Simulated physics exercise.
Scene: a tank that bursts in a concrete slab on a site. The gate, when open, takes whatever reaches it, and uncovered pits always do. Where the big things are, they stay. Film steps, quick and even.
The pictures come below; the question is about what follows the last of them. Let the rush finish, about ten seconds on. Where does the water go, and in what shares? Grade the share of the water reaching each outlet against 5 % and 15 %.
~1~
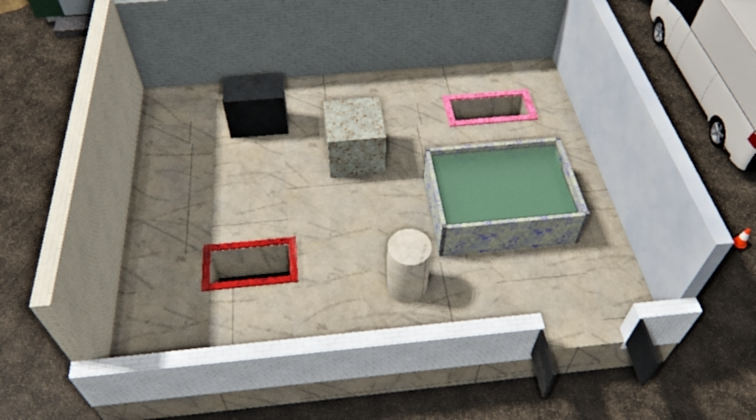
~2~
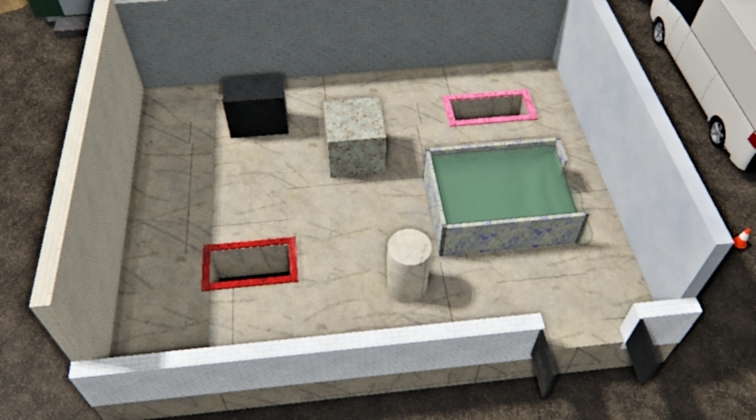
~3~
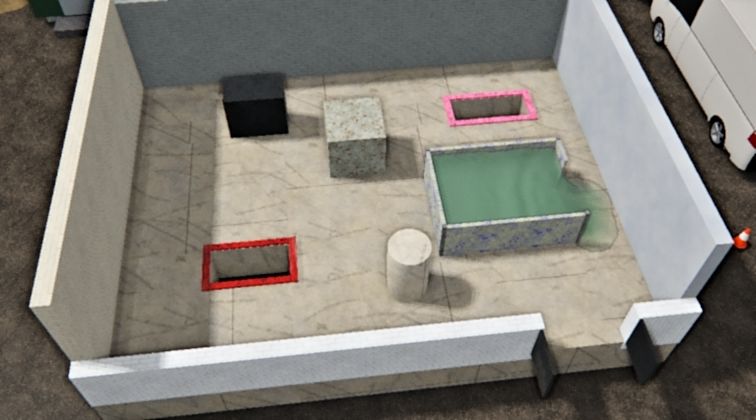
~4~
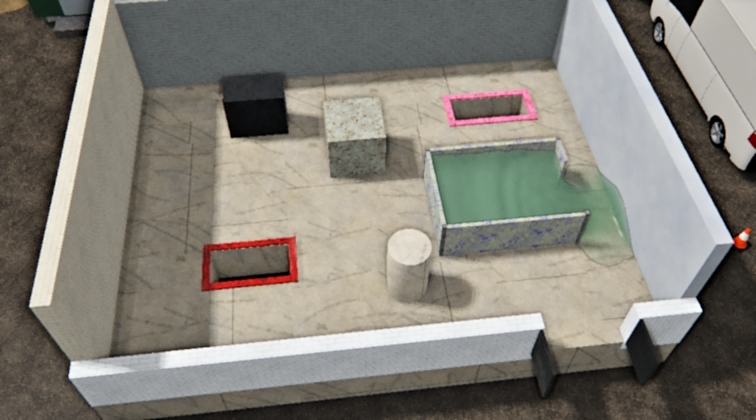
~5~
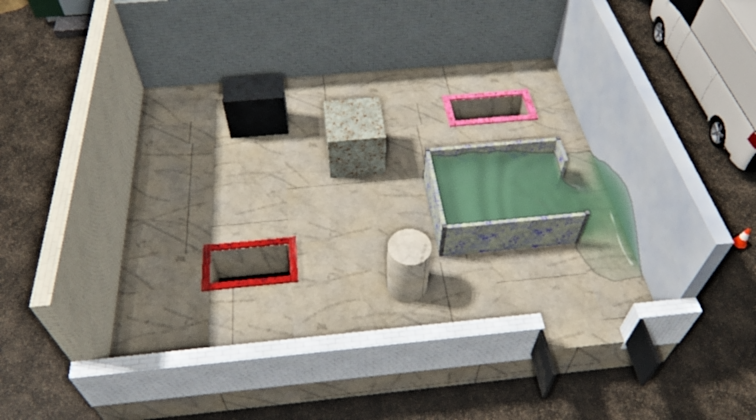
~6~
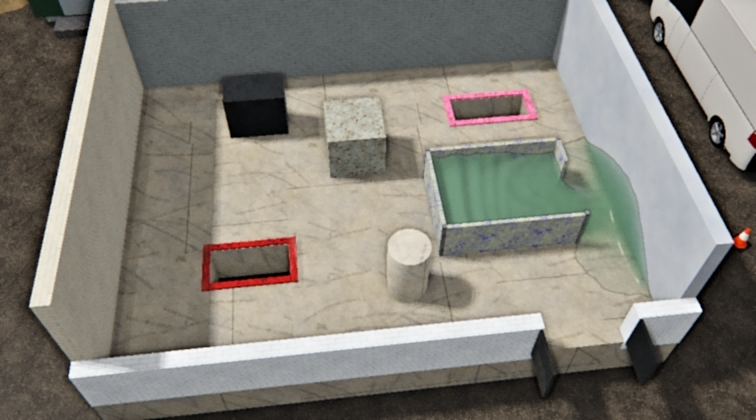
By my reckoning the gate goes over 15 %, the pink pit lands between 5 and 15 %, the red pit stays under 5 %.
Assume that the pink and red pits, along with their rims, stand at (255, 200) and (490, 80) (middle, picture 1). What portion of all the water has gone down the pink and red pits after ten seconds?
Percentages by pit: Pink at 0, red at 15.
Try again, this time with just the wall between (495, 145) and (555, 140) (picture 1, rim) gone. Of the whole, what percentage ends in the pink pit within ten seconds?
For pink, roughly 50 in a hundred.
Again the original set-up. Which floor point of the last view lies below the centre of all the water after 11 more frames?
The water centres close to (538, 210).
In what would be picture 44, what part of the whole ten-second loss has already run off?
Near 80 in a hundred.
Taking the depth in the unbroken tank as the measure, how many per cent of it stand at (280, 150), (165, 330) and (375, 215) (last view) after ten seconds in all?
In turn 2, 8 and 4 in a hundred.
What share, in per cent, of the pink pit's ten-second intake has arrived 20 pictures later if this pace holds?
Approximately 60 per cent.
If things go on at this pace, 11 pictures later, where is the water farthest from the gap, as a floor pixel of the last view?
Somewhere near (546, 59).
A moment on, water covers 10 % of the floor; the gate 0 %, the pink pit 0 %, the red pit 0 %.
Next, water covers 20 % of the floor; the gate 3 %, the pink pit 2 %, the red pit 0 %.
Then, water covers 35 % of the floor; the gate 10 %, the pink pit 6 %, the red pit 0 %.
Later, water covers 60 % of the floor; the gate 17 %, the pink pit 9 %, the red pit 0 %.
In the end, water covers 90 % of the floor; the gate 21 %, the pink pit 10 %, the red pit 0 %.
